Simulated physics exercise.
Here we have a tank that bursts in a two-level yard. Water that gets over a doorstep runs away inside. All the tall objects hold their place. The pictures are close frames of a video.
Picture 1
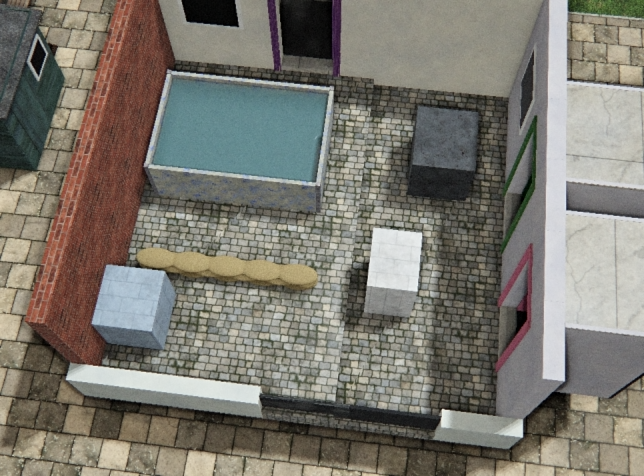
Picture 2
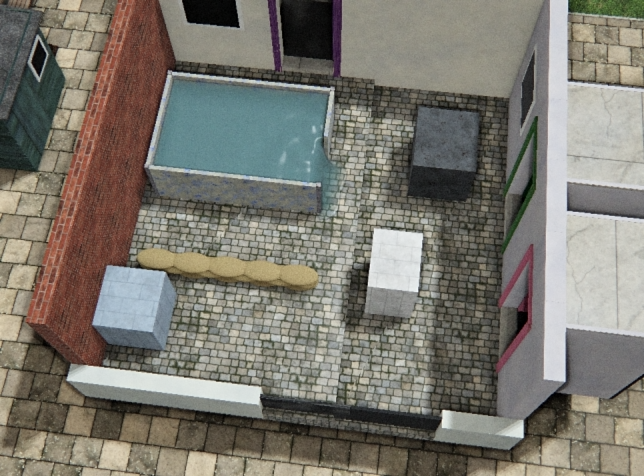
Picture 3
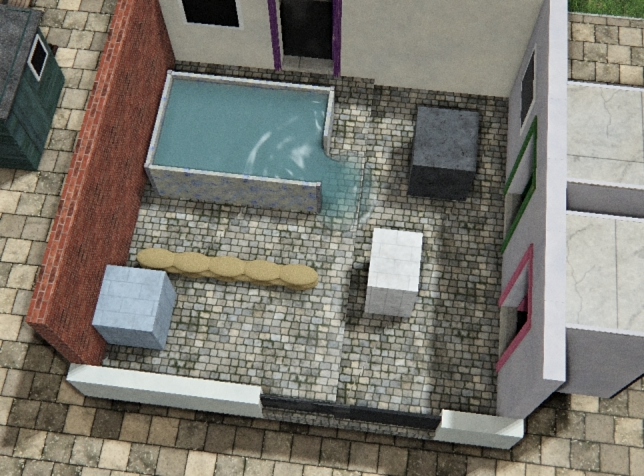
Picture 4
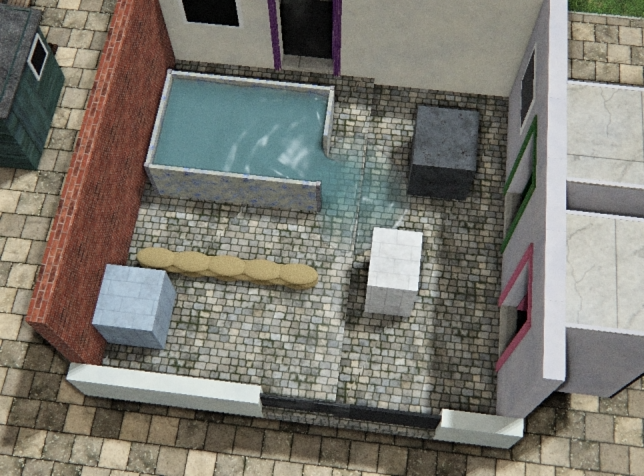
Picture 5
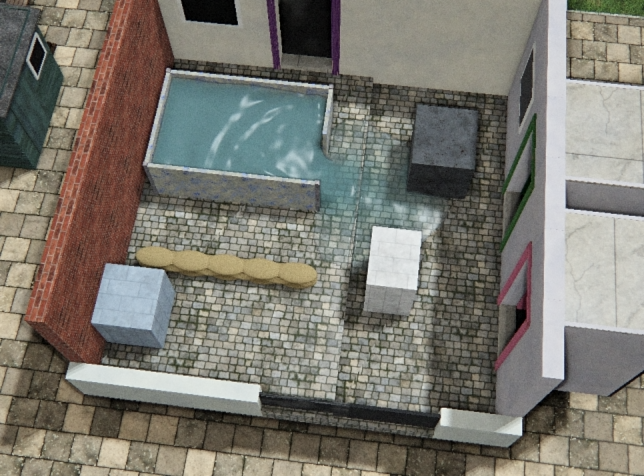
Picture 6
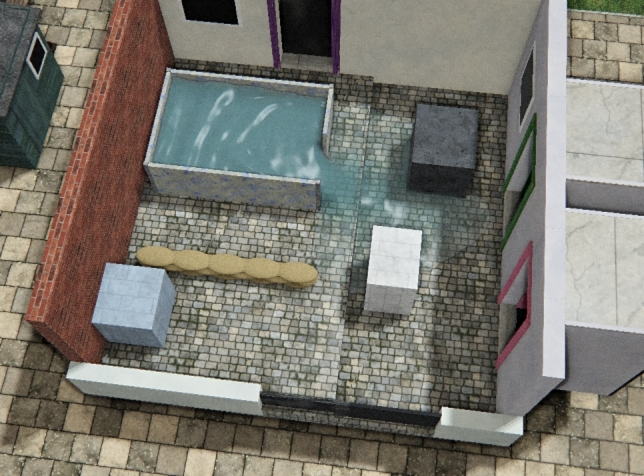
A raised tank of blue-green water fills the upper left of a cobbled yard, seen from high above by a still camera. A brick wall stands at left, a pale blue block and tan sandbag-like row below, white and dark grey blocks to the right. Water breaks out at the tank's right side, spreads rightward over the cobbles in a thin sheet, and reaches around the dark block's base.
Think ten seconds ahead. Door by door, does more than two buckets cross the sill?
The purple door stays under that; the green door takes more than that; the pink door takes more than that.
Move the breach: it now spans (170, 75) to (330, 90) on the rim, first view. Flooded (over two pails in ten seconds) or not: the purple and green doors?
My reading: Purple door goes over; green door stays under.
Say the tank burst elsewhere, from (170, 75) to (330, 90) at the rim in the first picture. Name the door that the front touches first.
First comes the purple one.
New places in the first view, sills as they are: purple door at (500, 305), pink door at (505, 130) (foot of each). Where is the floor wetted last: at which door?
I say the pink-painted one.
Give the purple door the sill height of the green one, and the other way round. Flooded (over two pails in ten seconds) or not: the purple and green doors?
In short: Purple door stays under; green door lets more in.
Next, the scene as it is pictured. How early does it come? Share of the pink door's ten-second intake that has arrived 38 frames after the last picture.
Close to 25 %.
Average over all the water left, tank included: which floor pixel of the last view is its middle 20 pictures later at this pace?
Roughly at (333, 189).
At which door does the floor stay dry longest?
It is the purple-painted one.
A moment on, water covers 30 % of the floor; the purple door not reached, the green door over two buckets in, the pink door wet at the sill, nothing in.
Next, water covers 40 % of the floor; the purple door not reached, the green door far over two buckets in, the pink door under two buckets in.
Then, water covers 55 % of the floor; the purple door wet at the sill, nothing in, the green door far over two buckets in, the pink door under two buckets in.
Later, water covers 75 % of the floor; the purple door wet at the sill, nothing in, the green door far over two buckets in, the pink door over two buckets in.
In the end, water covers 90 % of the floor; the purple door wet at the sill, nothing in, the green door far over two buckets in, the pink door far over two buckets in.
